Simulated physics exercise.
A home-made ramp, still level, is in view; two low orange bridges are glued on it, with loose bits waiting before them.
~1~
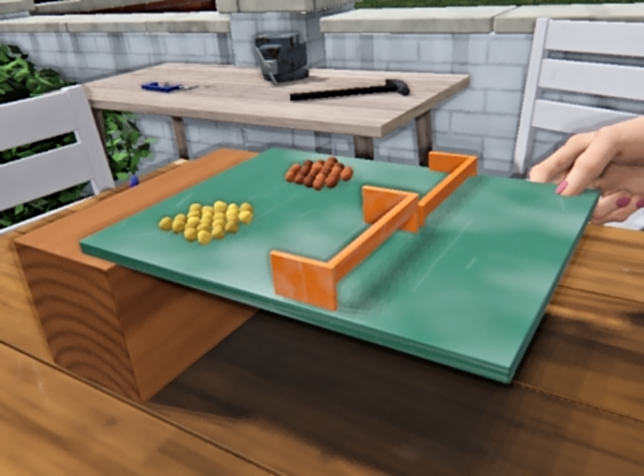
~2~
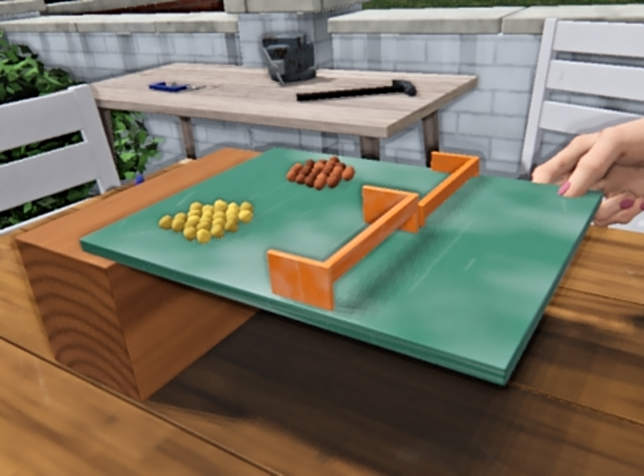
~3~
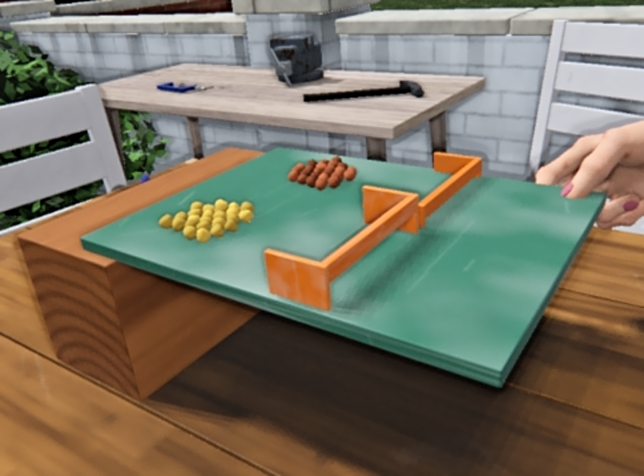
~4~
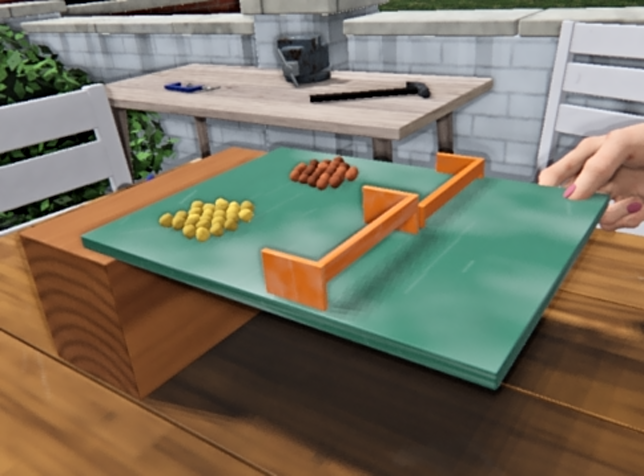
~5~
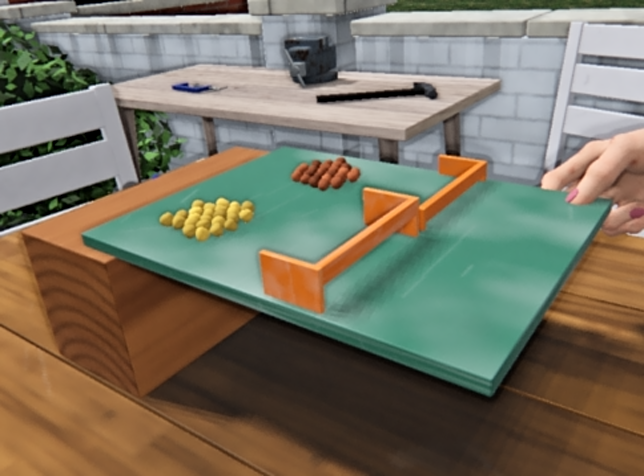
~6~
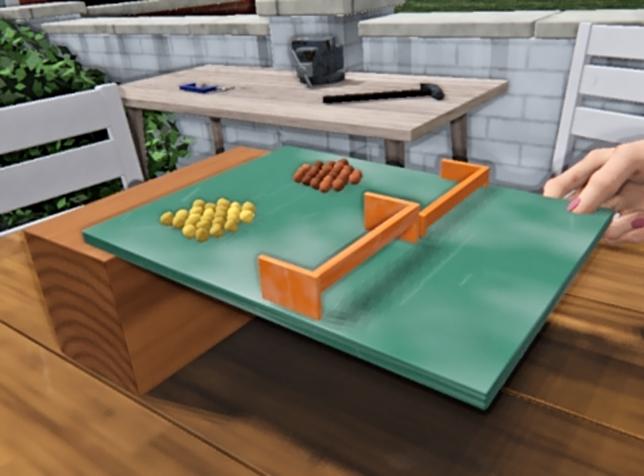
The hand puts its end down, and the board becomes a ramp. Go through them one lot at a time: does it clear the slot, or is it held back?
Nearer lot: Clear. Farther lot: Stuck.
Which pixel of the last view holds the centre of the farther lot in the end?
Centre at rest, last frame: Approx. (425, 271) px.
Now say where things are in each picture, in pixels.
The first picture shows held end of the board near (497, 360), level; block near (189, 254), nearly half as high as the board is long; nearer lot near (206, 225), a few puffed corn balls; farther lot near (315, 173), a few clay pellets; nearer gate near (377, 235), its slot higher than a piece; farther gate near (449, 186), its slot lower than a piece.
The second picture shows held end of the board near (493, 362), level; farther lot near (317, 173).
The third picture shows held end of the board near (489, 363), level; nearer lot near (206, 223).
The fourth picture shows held end of the board near (485, 365), level; farther lot near (320, 173).
The fifth picture shows held end of the board near (481, 372), down by 1°; nearer lot near (206, 221).
The sixth picture shows held end of the board near (476, 384), down by 2°; block near (198, 250); nearer lot near (207, 222), not moving; farther lot near (324, 175), not moving; nearer gate near (370, 244); farther gate near (456, 196).
Then, 0.64 s on from there, board sloping at 16°; nearer lot on its way down; farther lot on its way down.
Then, 1.19 s on from there, board sloping at 26°; nearer lot the whole lot past its gate; farther lot has reached its gate.
Then, 1.67 s on from there, board resting at 27°; nearer lot the whole lot past its gate; farther lot has reached its gate.
In the end, board resting at 27°; nearer lot the whole lot past its gate; farther lot gathered behind its gate.
